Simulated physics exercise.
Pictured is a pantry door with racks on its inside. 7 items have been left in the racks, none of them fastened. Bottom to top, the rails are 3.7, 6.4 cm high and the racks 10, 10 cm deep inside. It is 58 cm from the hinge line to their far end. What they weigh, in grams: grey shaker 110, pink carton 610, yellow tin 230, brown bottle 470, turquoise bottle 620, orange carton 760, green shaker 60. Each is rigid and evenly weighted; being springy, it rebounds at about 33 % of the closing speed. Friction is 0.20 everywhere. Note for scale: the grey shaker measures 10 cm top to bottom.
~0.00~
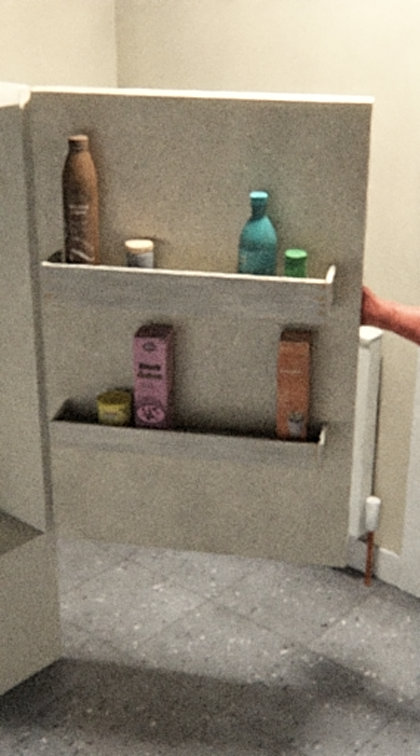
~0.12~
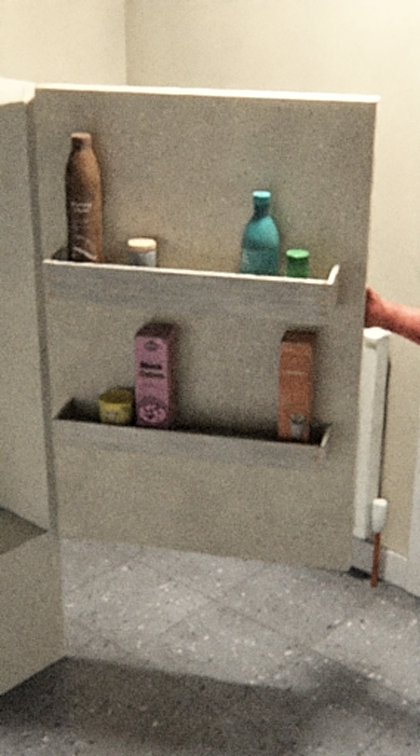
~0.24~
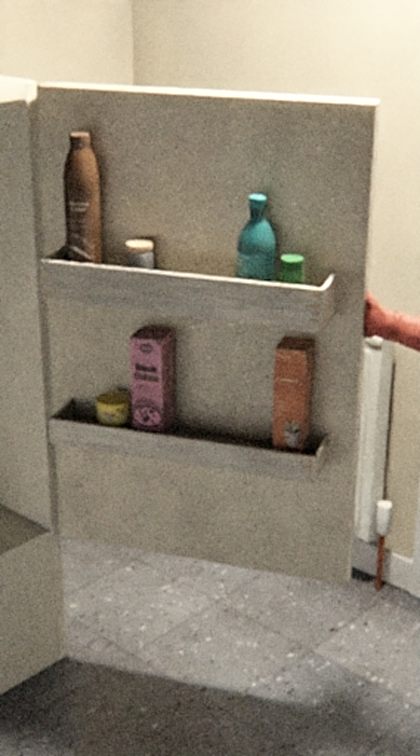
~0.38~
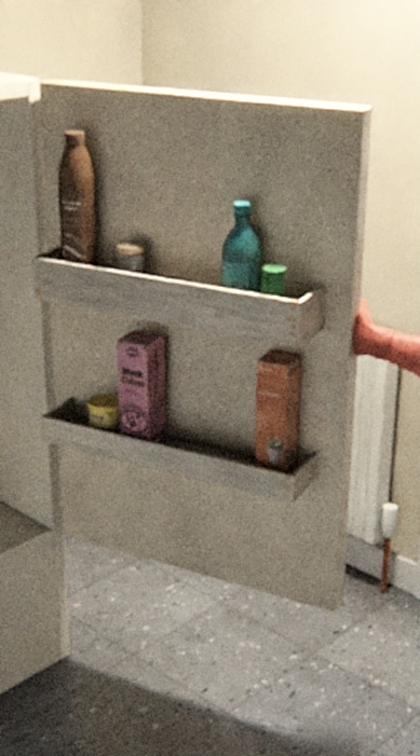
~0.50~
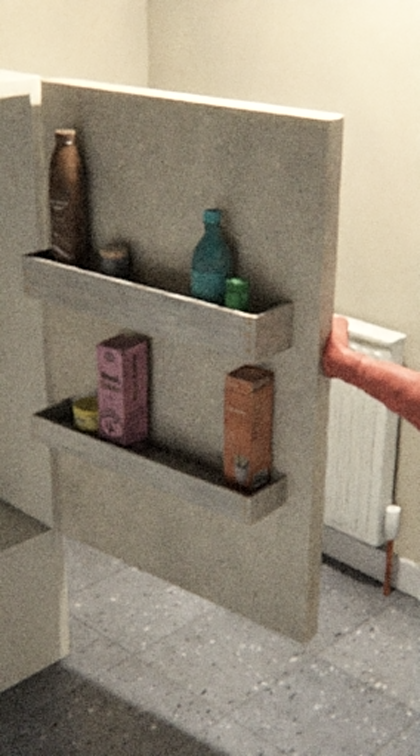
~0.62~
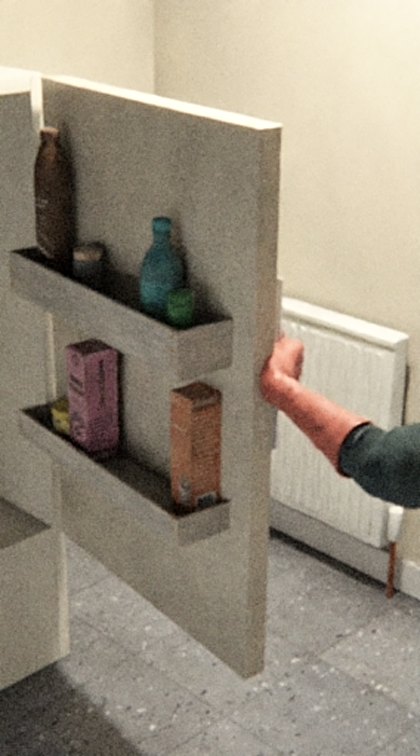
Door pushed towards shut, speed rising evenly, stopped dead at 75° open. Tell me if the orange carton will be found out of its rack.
It gets loose from the rack.
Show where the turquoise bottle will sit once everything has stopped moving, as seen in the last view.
Roughly pixel (132, 285).
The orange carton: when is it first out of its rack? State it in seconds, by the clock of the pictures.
Around 0.8 seconds.
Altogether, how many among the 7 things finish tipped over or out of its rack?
2.
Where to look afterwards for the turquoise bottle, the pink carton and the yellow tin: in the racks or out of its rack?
Afterwards, the turquoise bottle stays on its support, the pink carton leaves its support, and the yellow tin stays on its support.
After 0.82 s, door 75° open; orange carton now out of its rack; pink carton 17° off upright; green shaker moved 4 cm.
After 1.22 s, door 75° open; pink carton now out of its rack; green shaker moved 4 cm; grey shaker moved 3 cm.
After 1.62 s, door 75° open; green shaker moved 4 cm; grey shaker moved 3 cm.
In the end (1.8 s), out of its rack, pink carton and orange carton; the other 5 under 5 cm from the start.
